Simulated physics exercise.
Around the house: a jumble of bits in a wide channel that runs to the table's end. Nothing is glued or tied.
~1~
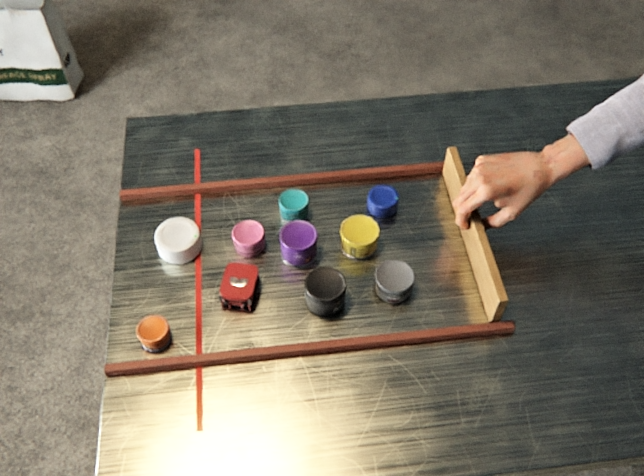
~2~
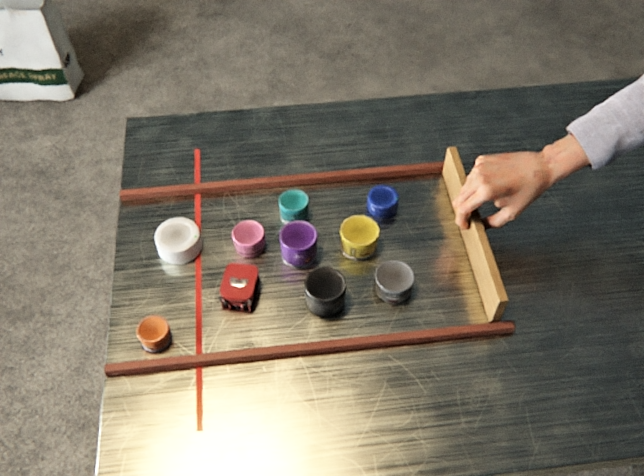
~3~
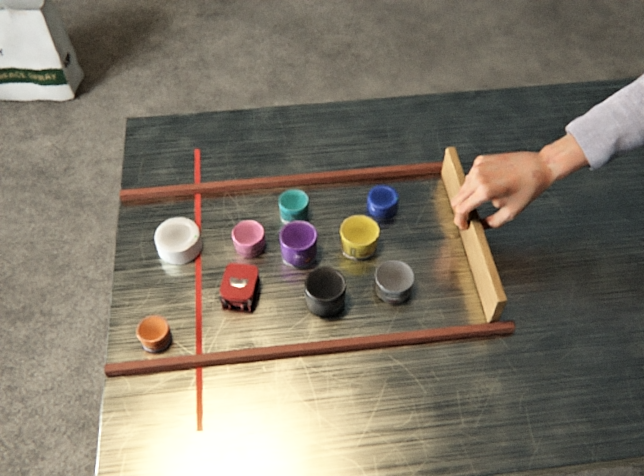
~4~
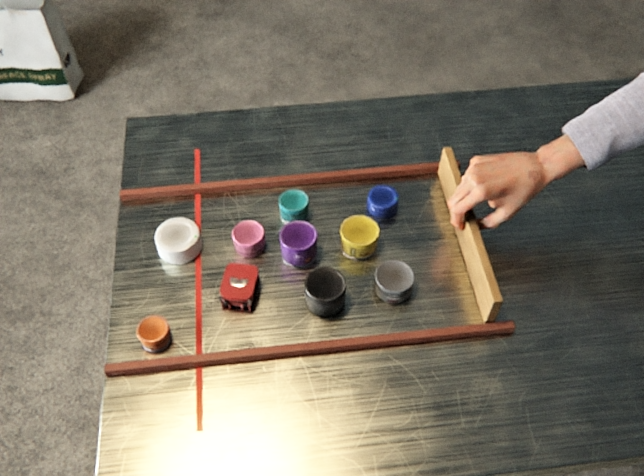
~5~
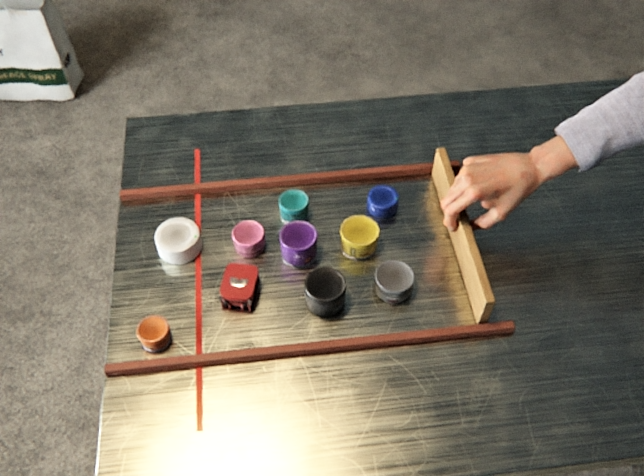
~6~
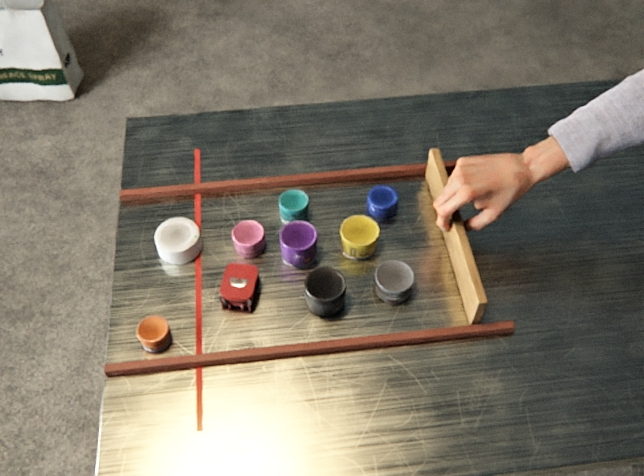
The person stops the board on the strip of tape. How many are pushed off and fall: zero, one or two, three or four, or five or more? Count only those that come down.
Here the number that fall off is zero.
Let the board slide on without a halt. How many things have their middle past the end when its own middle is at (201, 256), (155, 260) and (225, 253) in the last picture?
Past the end: 0, 5 and 0.
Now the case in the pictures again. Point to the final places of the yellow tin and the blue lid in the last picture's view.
About (177, 261), and the other about (182, 211).
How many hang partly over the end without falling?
0 of them.
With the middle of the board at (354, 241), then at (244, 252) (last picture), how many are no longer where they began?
The counts are 5 and 9.
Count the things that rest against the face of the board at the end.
That makes 5.
Soon after, none off yet; orange pot at rest near (155, 334); white lid at rest near (179, 241); red case at rest near (240, 287).
In the end, the number that fall off is zero.
